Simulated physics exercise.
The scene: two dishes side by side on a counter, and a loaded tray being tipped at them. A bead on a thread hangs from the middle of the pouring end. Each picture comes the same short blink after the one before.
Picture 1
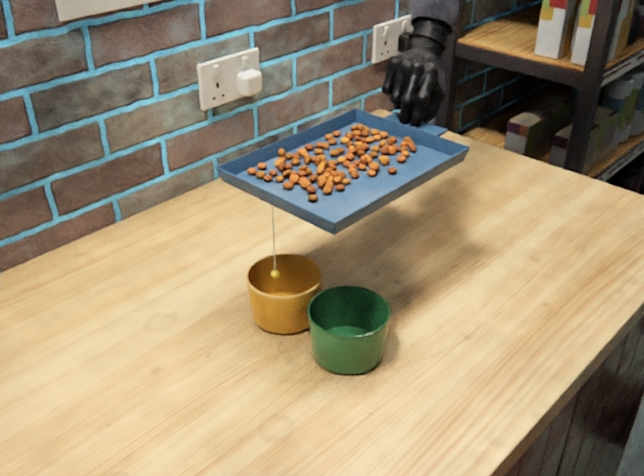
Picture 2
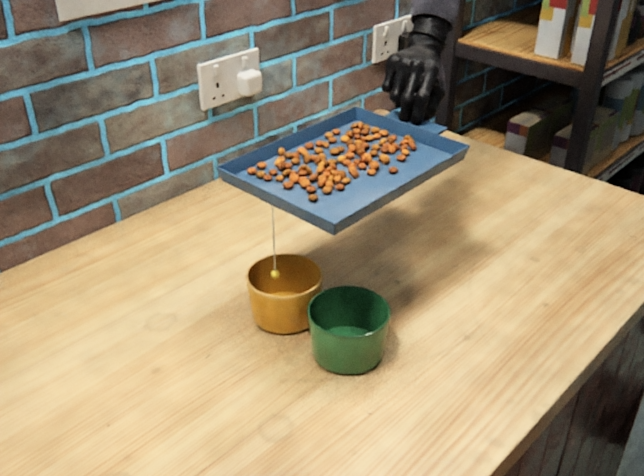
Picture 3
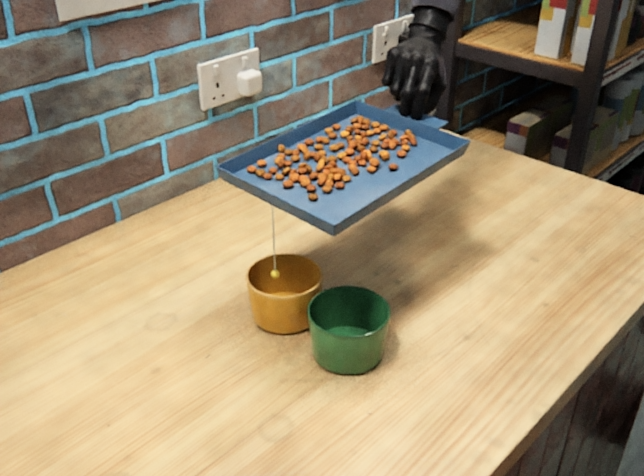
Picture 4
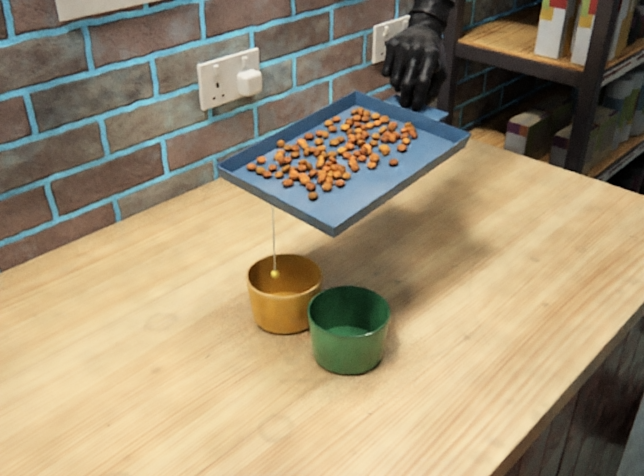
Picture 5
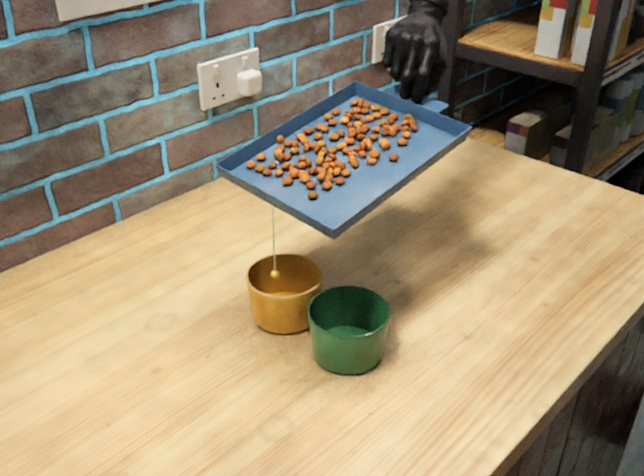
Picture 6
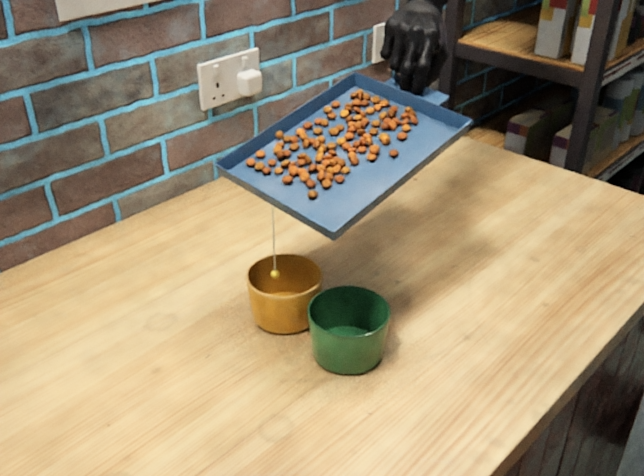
On a wooden counter, a black-gloved hand gradually tilts a blue tray of brown pieces above two dishes.
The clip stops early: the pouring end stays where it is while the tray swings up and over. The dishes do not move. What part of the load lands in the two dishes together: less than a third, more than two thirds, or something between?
The two hold between a third and two thirds of the load.
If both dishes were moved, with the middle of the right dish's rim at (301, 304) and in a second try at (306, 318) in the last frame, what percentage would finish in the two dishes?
Near 70 % and 90 %.
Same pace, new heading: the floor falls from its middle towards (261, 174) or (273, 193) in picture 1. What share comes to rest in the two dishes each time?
Near 0 % and 0 %.
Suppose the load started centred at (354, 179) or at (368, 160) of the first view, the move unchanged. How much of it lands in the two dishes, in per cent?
Near 50 % and 50 %.
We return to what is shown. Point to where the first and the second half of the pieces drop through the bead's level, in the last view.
Early half (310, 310), late half (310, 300).
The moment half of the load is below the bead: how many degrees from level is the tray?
Around 100° of tilt.
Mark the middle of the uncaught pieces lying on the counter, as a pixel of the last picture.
Near (282, 376).
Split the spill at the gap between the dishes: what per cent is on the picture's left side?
Some 90 per cent.
Soon, tray tipped steeply; nearly all on the tray; a stray few in the air.
A while on, tray tipped right over; about half on the tray; about a quarter in the right dish; about a quarter outside both; a small part in the air.
Towards the end, tray tipped past a quarter turn; about half in the right dish; about half outside both.
Finally, tray tipped past a quarter turn; about half in the right dish; none in the left dish; about half outside both.
